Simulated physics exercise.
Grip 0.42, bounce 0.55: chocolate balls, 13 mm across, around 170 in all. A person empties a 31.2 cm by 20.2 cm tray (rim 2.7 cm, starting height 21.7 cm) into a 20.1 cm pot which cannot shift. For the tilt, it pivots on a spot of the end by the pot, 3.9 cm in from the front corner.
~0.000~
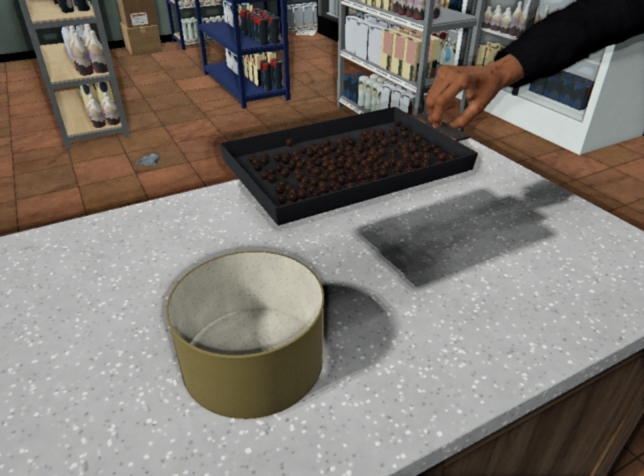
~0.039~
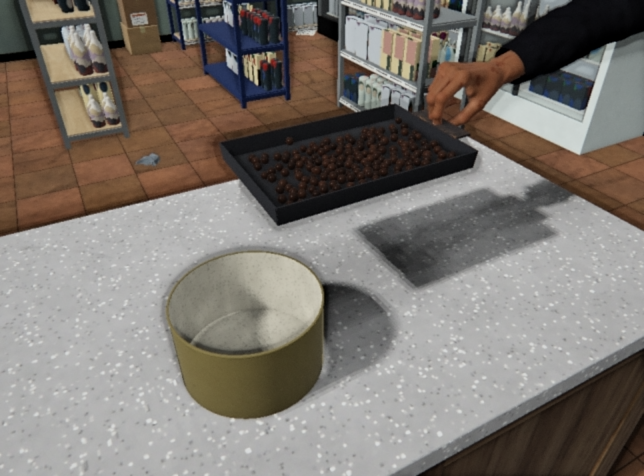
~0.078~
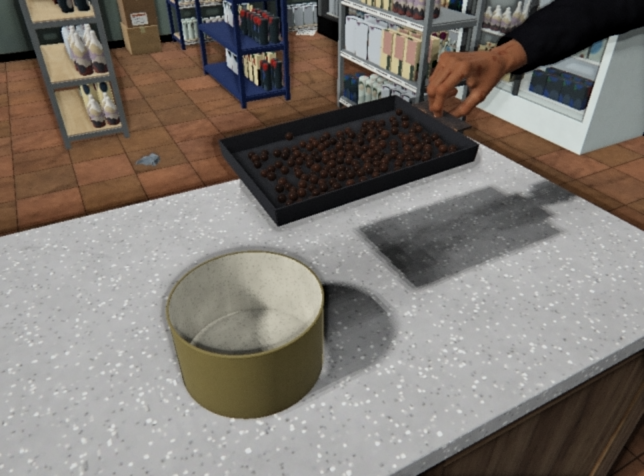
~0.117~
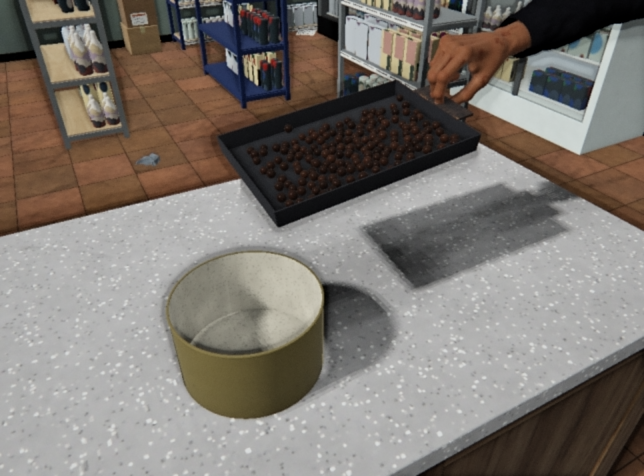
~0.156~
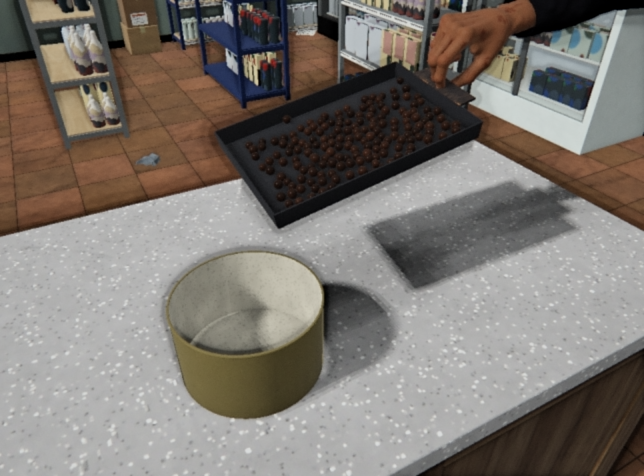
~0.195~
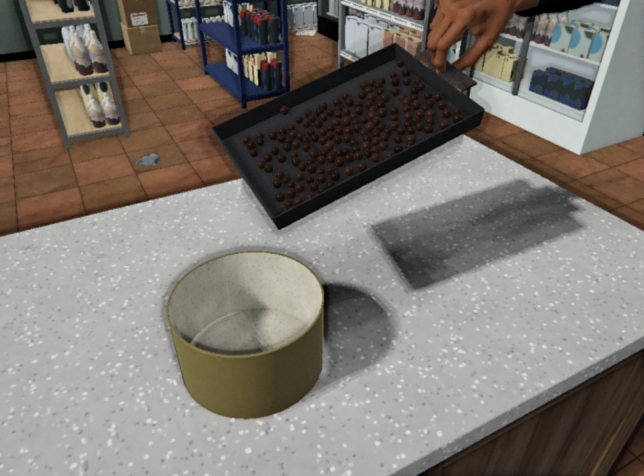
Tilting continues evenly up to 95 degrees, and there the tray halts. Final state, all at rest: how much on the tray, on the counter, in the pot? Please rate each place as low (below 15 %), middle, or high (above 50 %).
Tray: Low, counter: Low, pot: High.
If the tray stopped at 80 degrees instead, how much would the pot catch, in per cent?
In that case some 75 per cent.
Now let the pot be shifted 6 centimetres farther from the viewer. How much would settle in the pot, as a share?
Estimated share: Around 65 in a hundred.
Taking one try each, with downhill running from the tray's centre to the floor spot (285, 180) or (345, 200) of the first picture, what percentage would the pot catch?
The share comes to roughly 40 in a hundred, then roughly 55 in a hundred.
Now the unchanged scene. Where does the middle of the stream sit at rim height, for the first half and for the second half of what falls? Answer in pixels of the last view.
It passes about (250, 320) first and (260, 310) afterwards.
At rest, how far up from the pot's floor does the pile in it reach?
I'd put it at close to 3.5 centimetres.
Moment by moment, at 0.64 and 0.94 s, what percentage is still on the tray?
In turn: 100, 20.
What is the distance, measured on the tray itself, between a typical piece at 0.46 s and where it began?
It has moved some 5 cm from its start.
After 0.46 s, tilt 56 degrees; the tray holds 100 %, the pot 0 %.
After 0.64 s, tilt 82 degrees; the tray holds 100 %, the pot 0 %.
After 0.94 s, tilt 95 degrees; the tray holds 20 %, the pot 75 %.
In the end, at 2.3 s, tray 0 %, counter 0 %, pot 100 %.
